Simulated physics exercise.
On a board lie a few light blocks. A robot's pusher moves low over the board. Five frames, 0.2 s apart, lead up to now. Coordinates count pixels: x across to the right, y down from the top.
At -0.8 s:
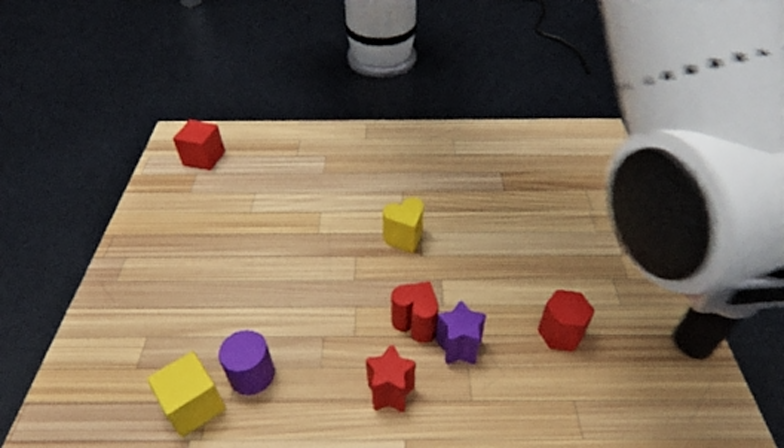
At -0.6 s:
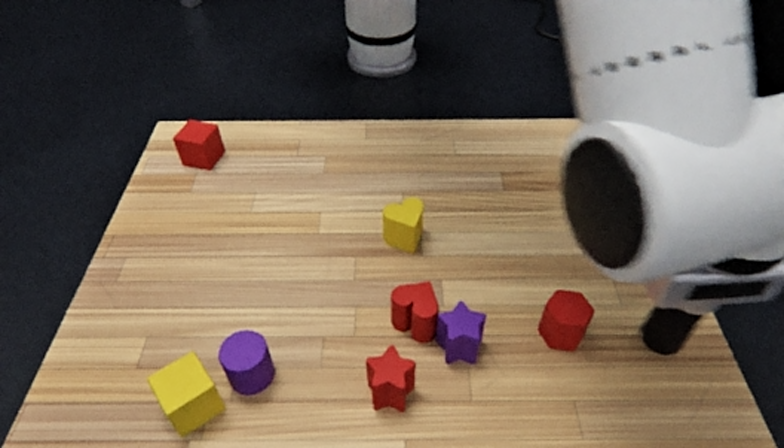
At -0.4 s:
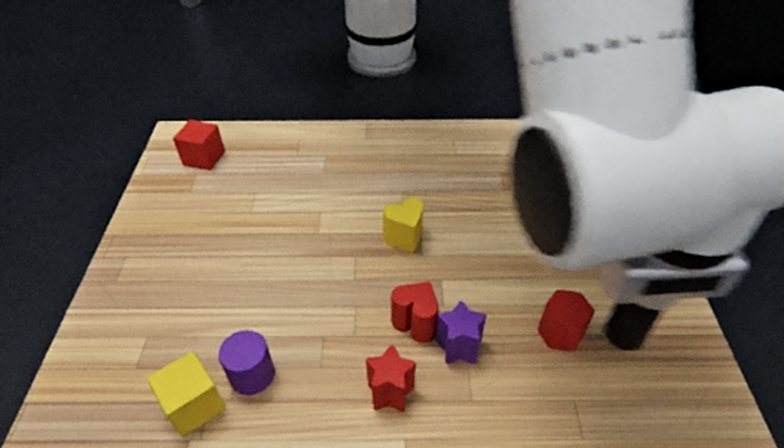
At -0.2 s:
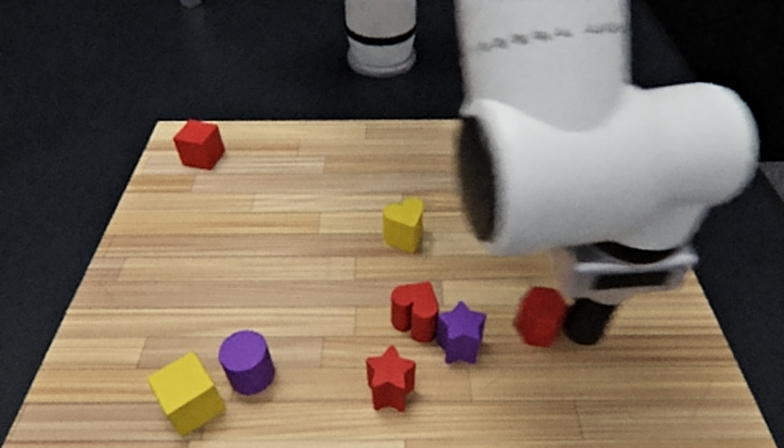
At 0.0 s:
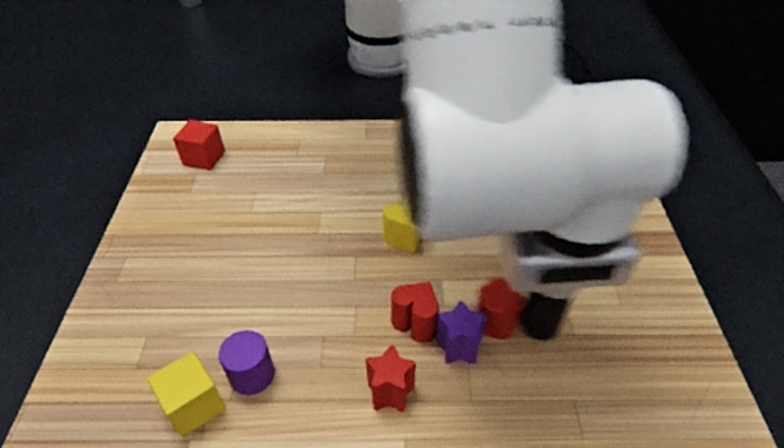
The clip shows a robot arm moving its dark pusher leftward low over a wooden board of red, yellow and purple blocks, reaching the red hexagon and pushing it left toward the purple star while the other blocks stay still.
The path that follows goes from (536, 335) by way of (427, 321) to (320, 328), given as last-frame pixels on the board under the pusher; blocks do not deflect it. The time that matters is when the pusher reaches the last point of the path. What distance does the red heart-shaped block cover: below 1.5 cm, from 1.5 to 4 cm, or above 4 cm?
Its displacement is above 4 cm.
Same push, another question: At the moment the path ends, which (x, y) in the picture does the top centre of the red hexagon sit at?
The top centre is at (425, 263).
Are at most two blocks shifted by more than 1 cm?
Short answer: No.
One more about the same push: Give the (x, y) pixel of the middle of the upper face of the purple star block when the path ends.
That would be at about pixel (426, 329).
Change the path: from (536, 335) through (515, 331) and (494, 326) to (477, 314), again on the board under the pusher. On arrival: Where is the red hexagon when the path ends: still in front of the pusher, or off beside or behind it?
It holds its place in front.
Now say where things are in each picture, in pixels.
The first picture shows tip of the pusher at (693, 342), middles of tops, purple round block at (243, 350), red heart-shaped block at (417, 297), purple star block at (463, 321), red hexagon at (571, 307).
The second picture shows pusher at (661, 338), nothing pushed.
The third picture shows pusher at (624, 334), nothing pushed.
The fourth picture shows pusher at (584, 329), red hexagon at (546, 303).
The fifth picture shows pusher at (540, 324), purple round block at (243, 350), red heart-shaped block at (417, 297), purple star block at (463, 321), red hexagon at (502, 295).
The first path, step by step. One third of the way, pusher at (464, 315); red heart-shaped block at (406, 298), turned 20° clockwise; purple star block at (441, 329), turned 40° anticlockwise; red hexagon at (442, 272), turned 60° clockwise.
Two thirds of the way, pusher at (391, 309); red heart-shaped block at (355, 306), turned 15° anticlockwise; purple star block at (426, 329), turned 100° anticlockwise; red hexagon at (425, 263), turned 105° clockwise.
At the end, pusher at (318, 318); purple round block at (237, 352); red heart-shaped block at (281, 324), turned 40° anticlockwise; purple star block at (426, 329), turned 100° anticlockwise; red hexagon at (425, 263), turned 105° clockwise.
